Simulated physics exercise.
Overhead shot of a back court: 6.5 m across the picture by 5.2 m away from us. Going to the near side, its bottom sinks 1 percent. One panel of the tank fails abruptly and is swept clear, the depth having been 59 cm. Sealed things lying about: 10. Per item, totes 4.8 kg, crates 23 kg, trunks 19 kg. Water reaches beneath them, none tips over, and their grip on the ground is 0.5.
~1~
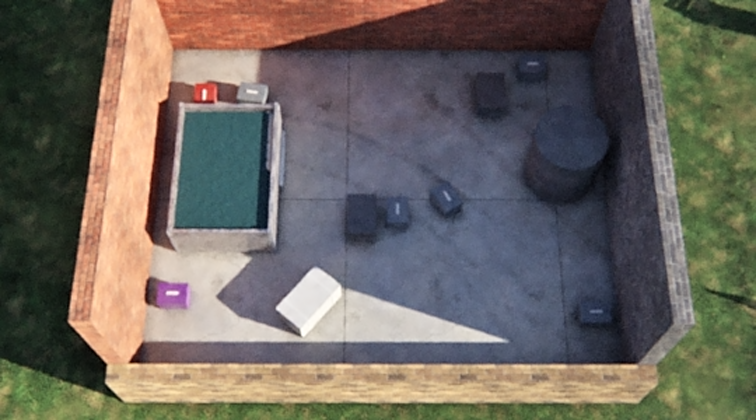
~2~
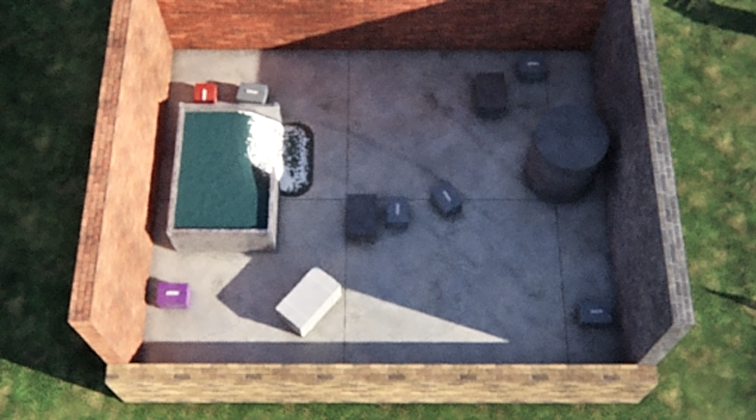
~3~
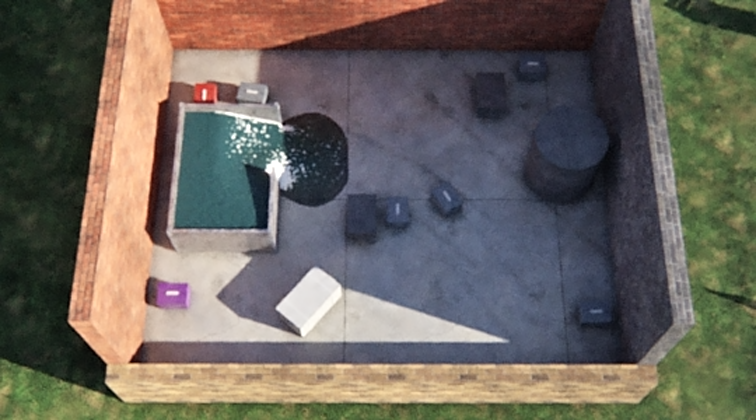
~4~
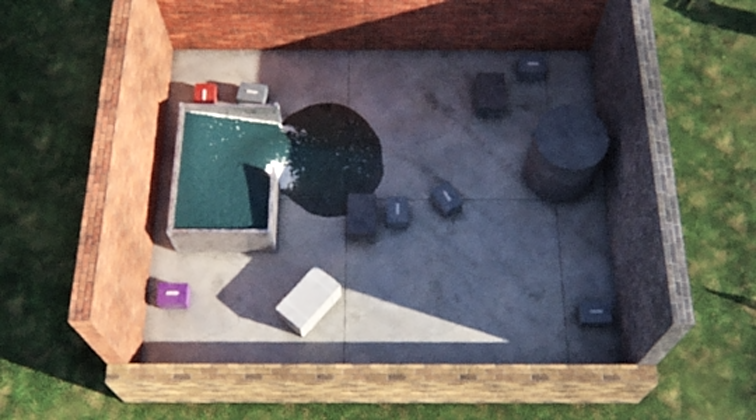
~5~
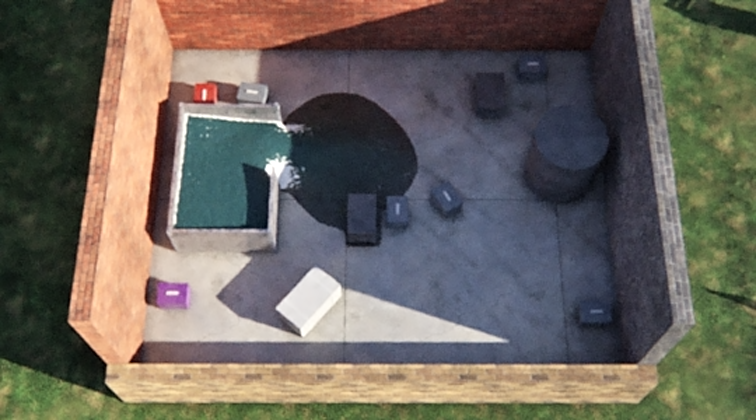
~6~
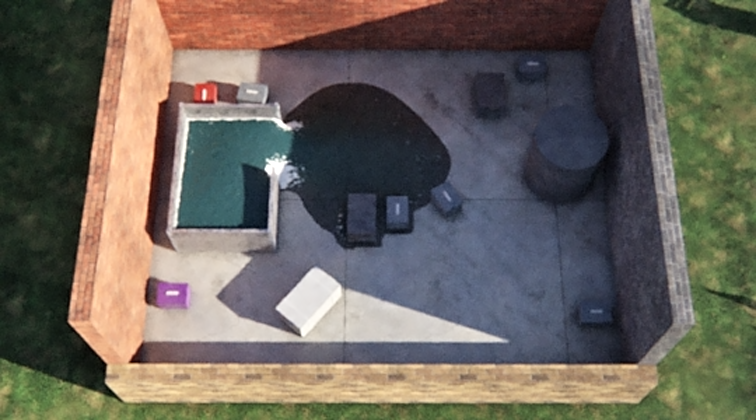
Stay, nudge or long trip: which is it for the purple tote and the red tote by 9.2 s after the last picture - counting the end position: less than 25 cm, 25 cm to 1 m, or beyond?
By the end the purple tote has gone a modest distance and the red tote is close to its start.
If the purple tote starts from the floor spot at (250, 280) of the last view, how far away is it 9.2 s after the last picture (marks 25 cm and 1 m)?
What happens is that it keeps still.
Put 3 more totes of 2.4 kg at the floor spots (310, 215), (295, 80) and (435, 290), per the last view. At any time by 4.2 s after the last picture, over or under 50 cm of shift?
Going through them in the order asked, they come out shy of the mark, shy of the mark and shy of the mark.
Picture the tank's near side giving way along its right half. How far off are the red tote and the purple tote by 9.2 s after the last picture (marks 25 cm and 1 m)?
The red tote hardly moves, the purple tote is swept away.
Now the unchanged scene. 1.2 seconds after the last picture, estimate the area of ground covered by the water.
At that time the wet patch spans about 16 m2.
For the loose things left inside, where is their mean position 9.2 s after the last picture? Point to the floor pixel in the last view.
They average out to somewhere around (346, 217).
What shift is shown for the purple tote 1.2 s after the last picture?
About 0 cm out of place.
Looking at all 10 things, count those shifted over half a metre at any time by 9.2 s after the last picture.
5.
Then, 1.2 s after the last picture the purple tote is near (172, 293), 0.0 m from its start, aground; the red tote is near (204, 95), 0.0 m from its start, aground; 0 afloat.
Then, 3.8 s after the last picture the purple tote is near (172, 293), 0.0 m from its start, aground; the red tote is near (204, 95), 0.0 m from its start, aground; 4 afloat.
Then, 6.2 s after the last picture the purple tote is near (172, 293), 0.0 m from its start, aground; the red tote is near (204, 95), 0.0 m from its start, aground; 2 afloat.
Then, 9.2 s after the last picture the purple tote is near (177, 267), 0.4 m from its start, afloat; the red tote is near (204, 95), 0.0 m from its start, aground; 4 afloat.
